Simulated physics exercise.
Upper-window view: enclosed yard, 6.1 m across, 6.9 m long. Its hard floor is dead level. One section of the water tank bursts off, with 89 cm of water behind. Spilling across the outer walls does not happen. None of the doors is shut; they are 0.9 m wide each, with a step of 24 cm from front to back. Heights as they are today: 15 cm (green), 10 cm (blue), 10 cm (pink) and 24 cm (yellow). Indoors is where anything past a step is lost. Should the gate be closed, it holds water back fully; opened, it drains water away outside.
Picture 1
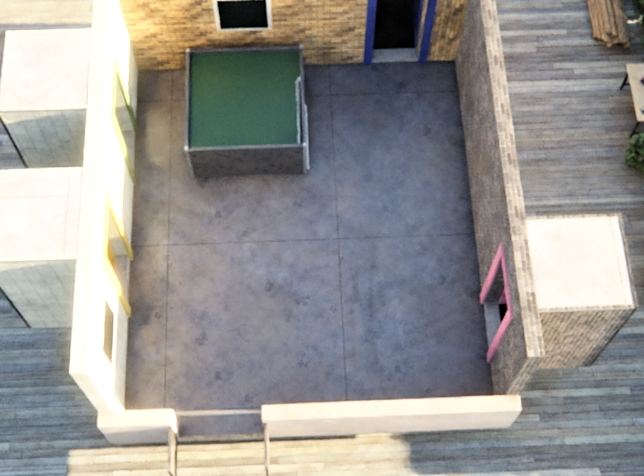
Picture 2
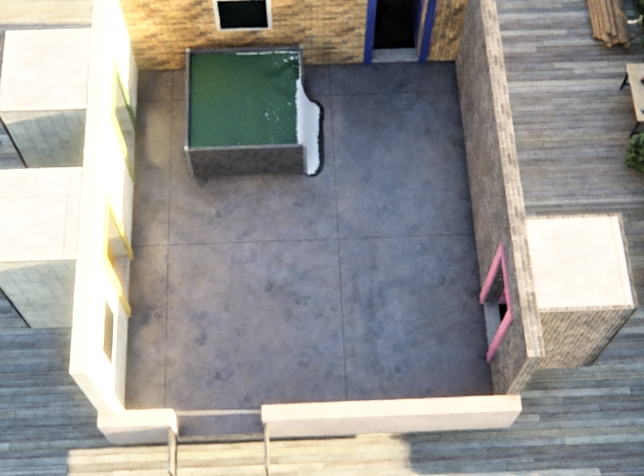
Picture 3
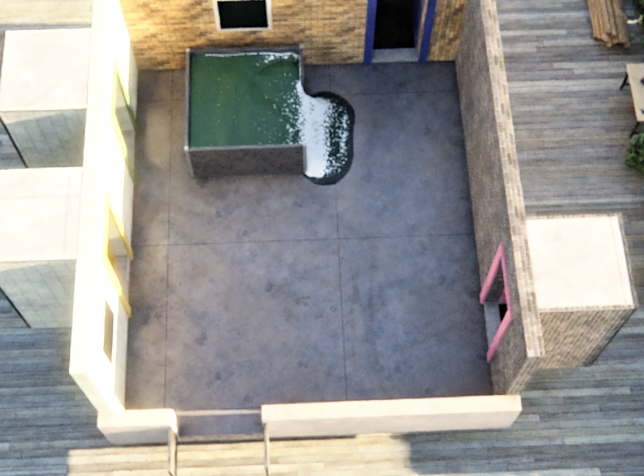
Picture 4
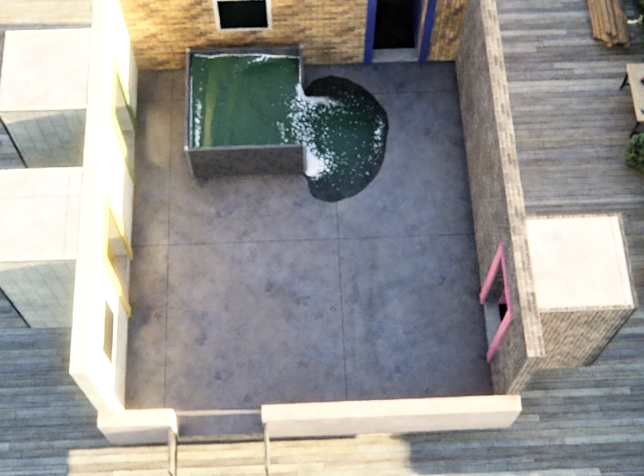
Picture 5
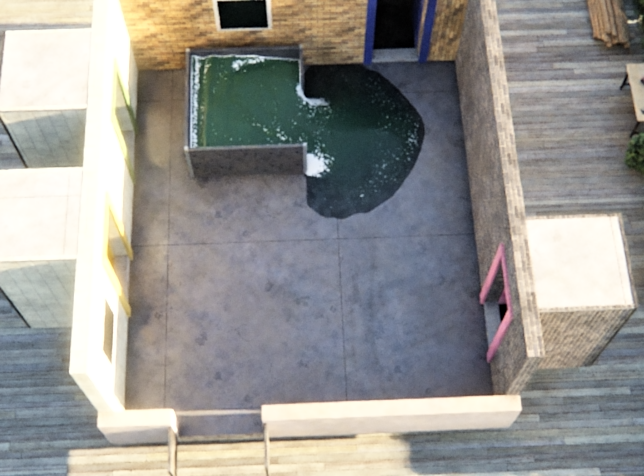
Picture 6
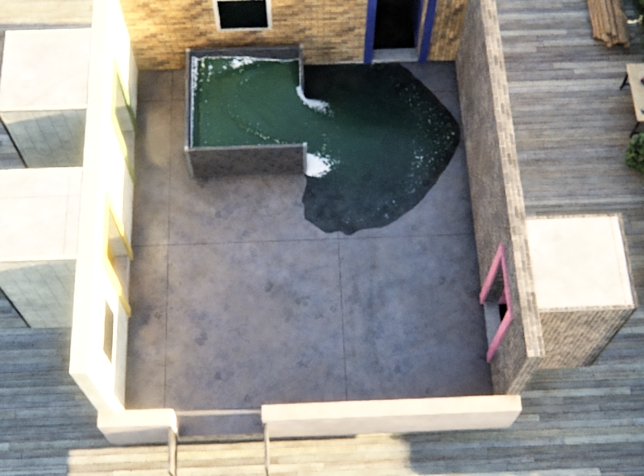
In a walled yard seen from above, the right side of a square tank of green water gave way, and foamy water poured out, spreading rightward and forward across the grey floor in a widening dark pool.
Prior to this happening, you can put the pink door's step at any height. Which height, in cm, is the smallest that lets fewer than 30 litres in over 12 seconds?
The smallest is roughly 11 cm.
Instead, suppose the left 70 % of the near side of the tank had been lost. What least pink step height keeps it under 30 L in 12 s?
Near 10.5 cm.
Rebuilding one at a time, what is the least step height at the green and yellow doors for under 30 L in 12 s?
Roughly 7.5 cm for the green door and roughly 6.5 cm for the yellow door.
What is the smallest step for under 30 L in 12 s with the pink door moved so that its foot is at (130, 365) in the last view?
It needs about 12.0 cm.
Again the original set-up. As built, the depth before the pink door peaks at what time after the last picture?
Some 1.8 s, more or less.
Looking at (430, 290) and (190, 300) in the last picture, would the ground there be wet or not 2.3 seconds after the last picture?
Taking them in turn, they come out submerged and spared.
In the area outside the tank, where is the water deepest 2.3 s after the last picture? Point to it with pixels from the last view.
About (475, 399).
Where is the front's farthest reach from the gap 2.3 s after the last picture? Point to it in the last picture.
The tip of the flood lies near (487, 410).
Then, 0.7 s after the last picture water covers 30 % of the floor, deepest (48 cm) near (448, 62); it has not reached the pink door.
Then, 2.3 s after the last picture water covers 40 % of the floor, deepest (37 cm) near (475, 399); 12 cm at the pink door, 4 litres in over its 10 cm step.
Then, 11.3 s after the last picture water covers 100 % of the floor, deepest (20 cm) near (139, 72); 9 cm at the pink door, 43 litres in over its 10 cm step.
At the pink door as built, the water peaked near 14 cm, 1.7 s after the last picture.
Run again over the same 12 s with other heights there, 59 litres in over 9 cm, 21 litres over 12 cm. The limit of 30 litres is kept from about 11 cm up.
